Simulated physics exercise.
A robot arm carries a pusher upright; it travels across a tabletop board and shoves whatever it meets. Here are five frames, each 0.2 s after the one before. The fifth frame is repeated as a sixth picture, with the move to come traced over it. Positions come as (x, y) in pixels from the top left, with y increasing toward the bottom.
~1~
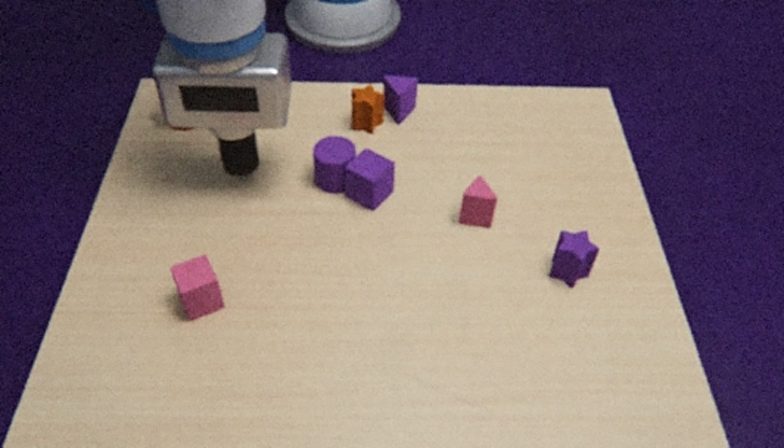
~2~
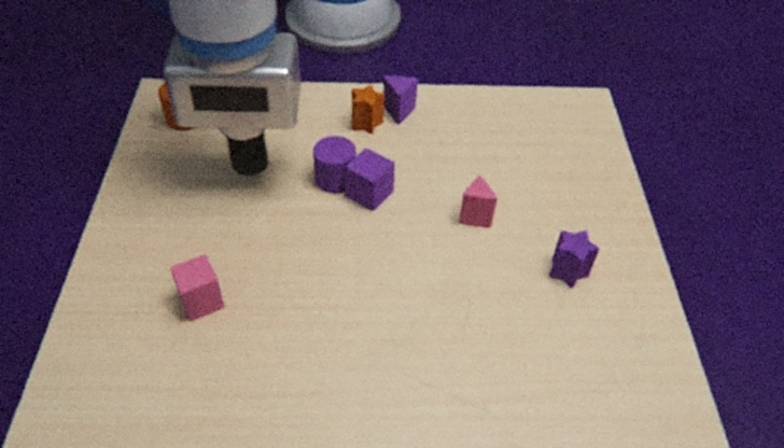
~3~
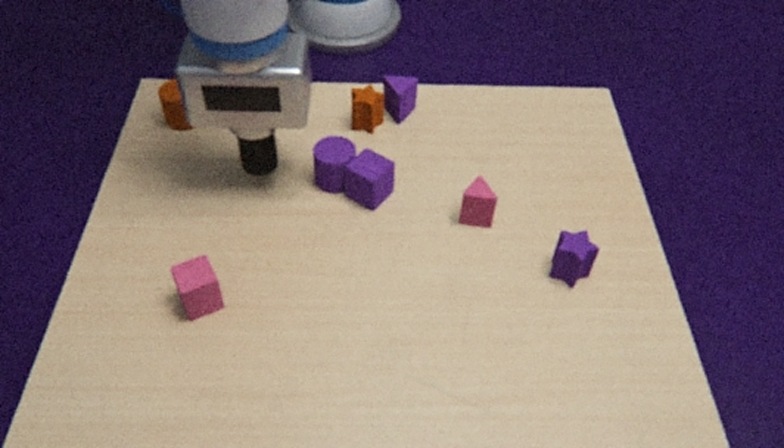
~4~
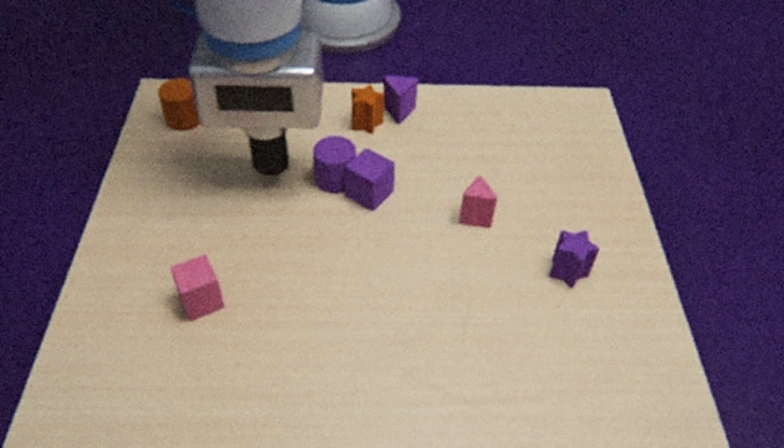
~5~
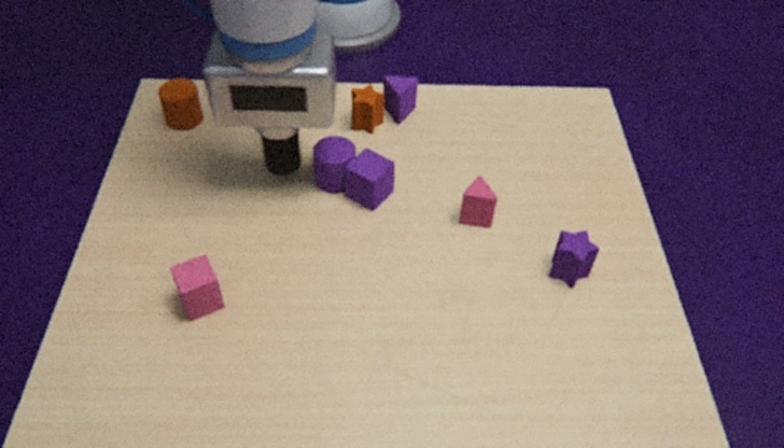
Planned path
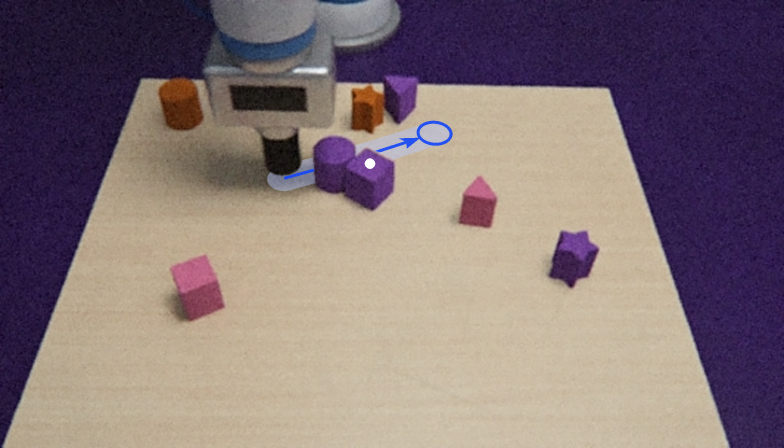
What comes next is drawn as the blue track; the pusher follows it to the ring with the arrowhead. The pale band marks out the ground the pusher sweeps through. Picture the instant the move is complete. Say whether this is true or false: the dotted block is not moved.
Answer: False.
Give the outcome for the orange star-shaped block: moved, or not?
It is untouched.
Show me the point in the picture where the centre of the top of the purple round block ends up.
It is going to be at (400, 144).
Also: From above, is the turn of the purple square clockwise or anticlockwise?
From overhead, the rotation is clockwise.
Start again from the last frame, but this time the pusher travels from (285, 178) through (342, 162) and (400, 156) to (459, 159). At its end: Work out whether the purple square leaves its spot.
If the pusher follows that path, the purple square ends up shifted.
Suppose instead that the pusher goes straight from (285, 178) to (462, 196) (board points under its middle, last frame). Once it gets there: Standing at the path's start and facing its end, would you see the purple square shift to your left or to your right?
The answer is right.
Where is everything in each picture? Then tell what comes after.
The first frame shows pusher tip at (241, 164); block tops, purple round block at (334, 149); orange star-shaped block at (366, 94); purple square at (370, 164).
The second frame shows pusher at (250, 164); blocks unchanged.
The third frame shows pusher at (260, 164); blocks unchanged.
The fourth frame shows pusher at (271, 164); blocks unchanged.
The fifth frame shows pusher at (284, 163); purple round block at (334, 149); orange star-shaped block at (366, 94); purple square at (370, 164).
Path on the board, from (285, 178) to (435, 133); the dot is on the purple square.
The first path, step by step. One third of the way, pusher at (337, 149); purple round block at (371, 147); purple square at (390, 172), turned 20° clockwise.
Two thirds of the way, pusher at (388, 134); purple round block at (400, 144); purple square at (394, 175), turned 35° clockwise.
At the end, pusher at (436, 119); purple round block at (400, 144); orange star-shaped block in place; purple square at (394, 175), turned 35° clockwise.
